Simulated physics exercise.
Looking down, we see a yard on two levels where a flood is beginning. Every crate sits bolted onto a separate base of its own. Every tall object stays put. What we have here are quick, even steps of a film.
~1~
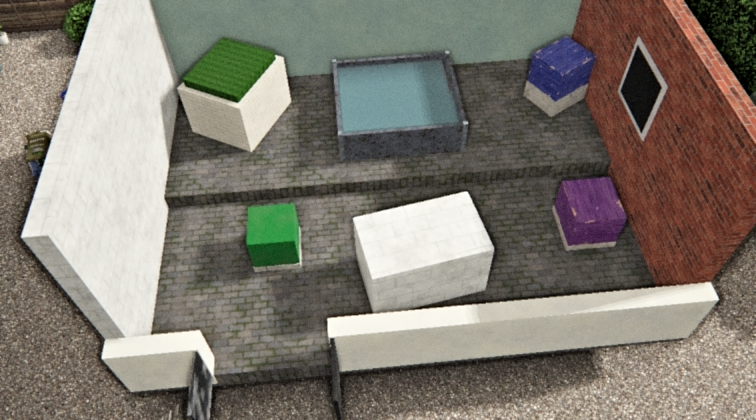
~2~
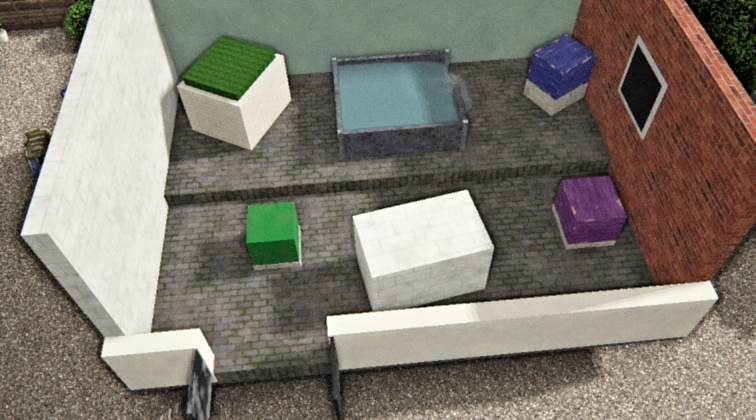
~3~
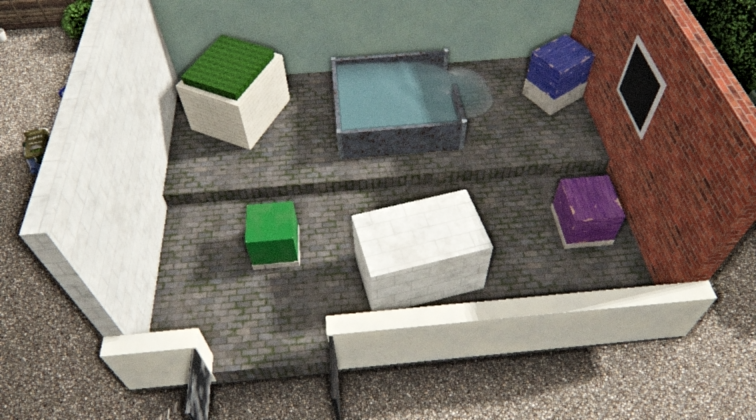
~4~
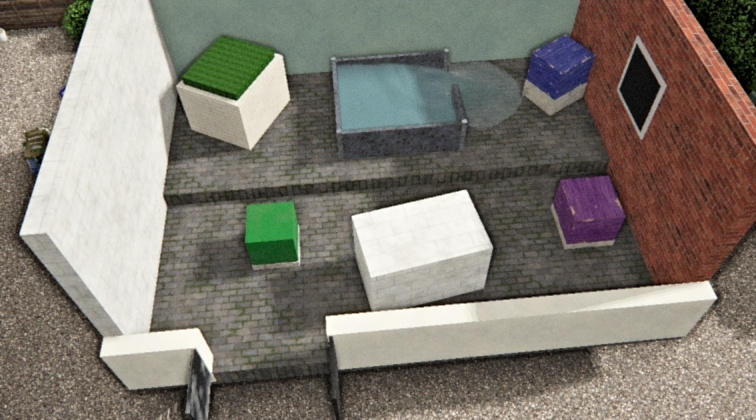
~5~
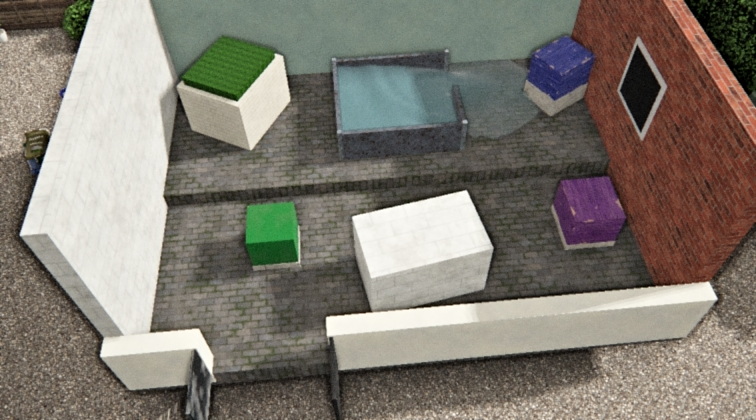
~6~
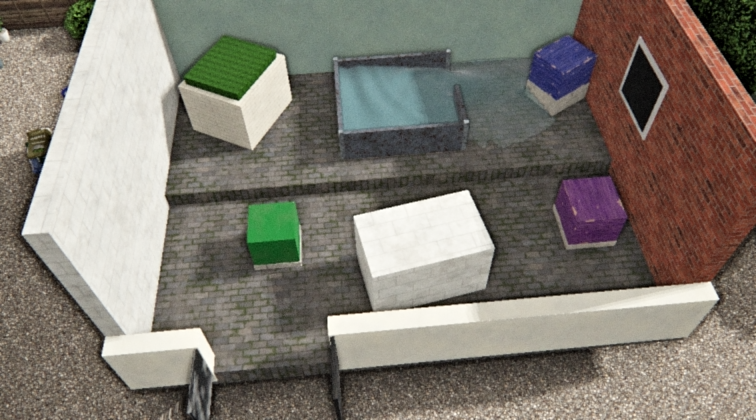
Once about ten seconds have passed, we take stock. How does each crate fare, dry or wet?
Result: The purple crate will be wet; the blue crate will be wet; the green crate will not even get damp.
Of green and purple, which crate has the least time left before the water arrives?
Note: The purple crate is first.
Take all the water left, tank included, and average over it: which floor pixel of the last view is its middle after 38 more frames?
Near (470, 146) in the last view.
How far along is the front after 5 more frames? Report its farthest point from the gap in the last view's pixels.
Farthest reach: (607, 159).
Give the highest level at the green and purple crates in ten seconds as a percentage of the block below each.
50 %, then 200 %.
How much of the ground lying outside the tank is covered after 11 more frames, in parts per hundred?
Near 20 in a hundred.
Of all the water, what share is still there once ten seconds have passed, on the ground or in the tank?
About 100 %.
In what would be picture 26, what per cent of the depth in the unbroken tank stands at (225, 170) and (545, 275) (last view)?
Roughly 0 in a hundred, then 0 in a hundred.
A moment on, water covers 10 % of the floor; the purple crate not reached, the blue crate water round its plinth, the green crate not reached.
Next, water covers 20 % of the floor; the purple crate water round its plinth, the blue crate water round its plinth, the green crate not reached.
Then, water covers 25 % of the floor; the purple crate water round its plinth, the blue crate water round its plinth, the green crate not reached.
Later, water covers 50 % of the floor; the purple crate water round its plinth, the blue crate water round its plinth, the green crate not reached.
In the end, water covers 80 % of the floor; the purple crate was topped, the blue crate was topped, the green crate stayed above the water.
